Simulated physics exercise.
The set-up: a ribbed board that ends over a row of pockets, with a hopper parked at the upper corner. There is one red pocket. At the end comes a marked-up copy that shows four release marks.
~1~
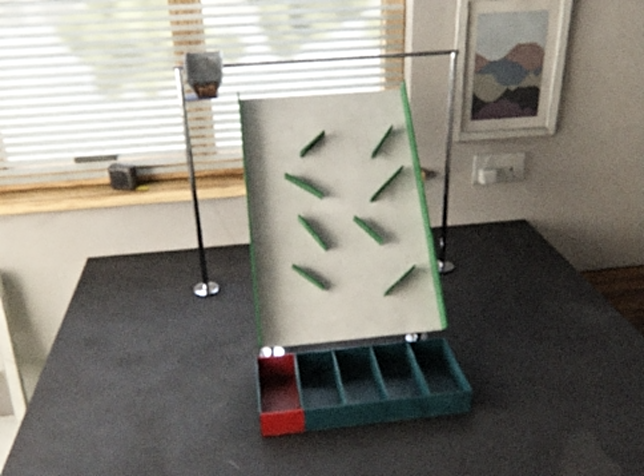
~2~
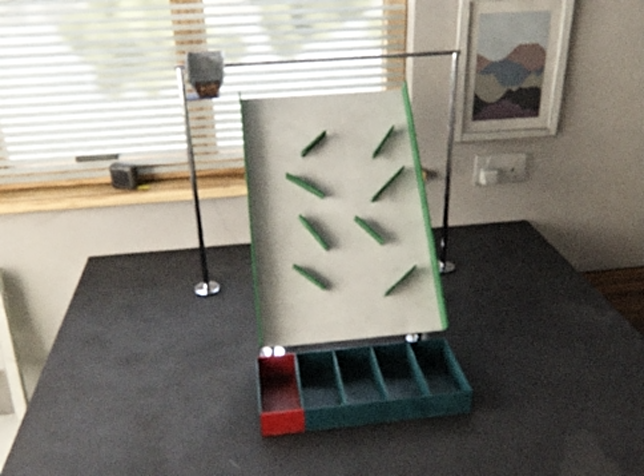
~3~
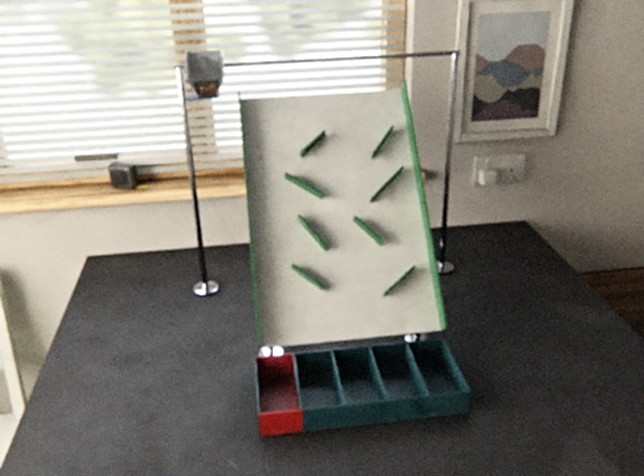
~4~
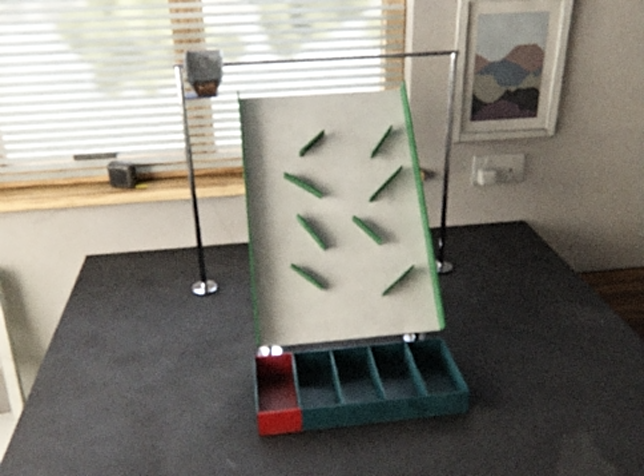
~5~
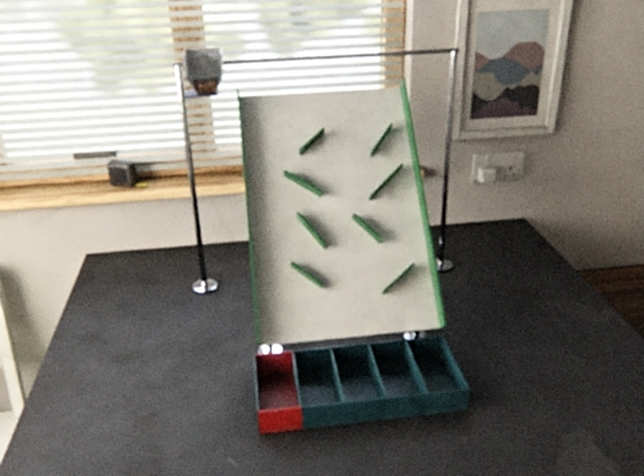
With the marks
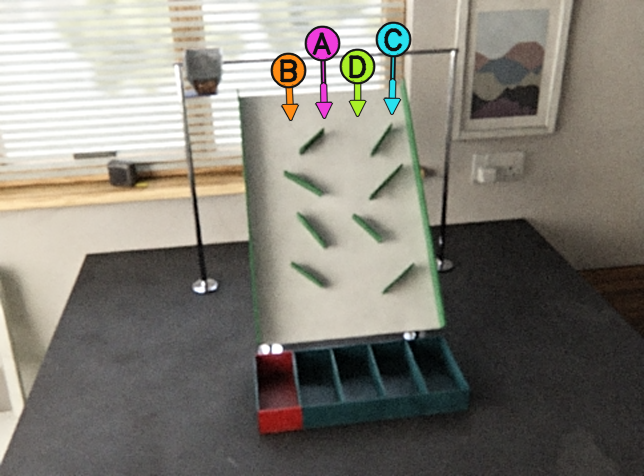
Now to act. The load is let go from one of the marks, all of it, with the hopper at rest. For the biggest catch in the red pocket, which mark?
I would pick mark B.
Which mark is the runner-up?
It is A.
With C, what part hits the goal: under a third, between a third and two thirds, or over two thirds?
Mark C gives under a third.
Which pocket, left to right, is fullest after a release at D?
The third.
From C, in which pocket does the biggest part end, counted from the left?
The fifth from the left.
On the marked copy, mark A meets the board at (324, 112); mark B meets the board at (290, 114); mark C meets the board at (392, 108); mark D meets the board at (357, 110).
With A, about a tenth in the red pocket, the larger part in other pockets, about a tenth outside the box.
With B, roughly a third in the red pocket, roughly half in other pockets, about a tenth outside the box.
With C, just a few in the red pocket, the larger part in other pockets, about a tenth outside the box.
With D, not one piece in the red pocket, every piece in other pockets.
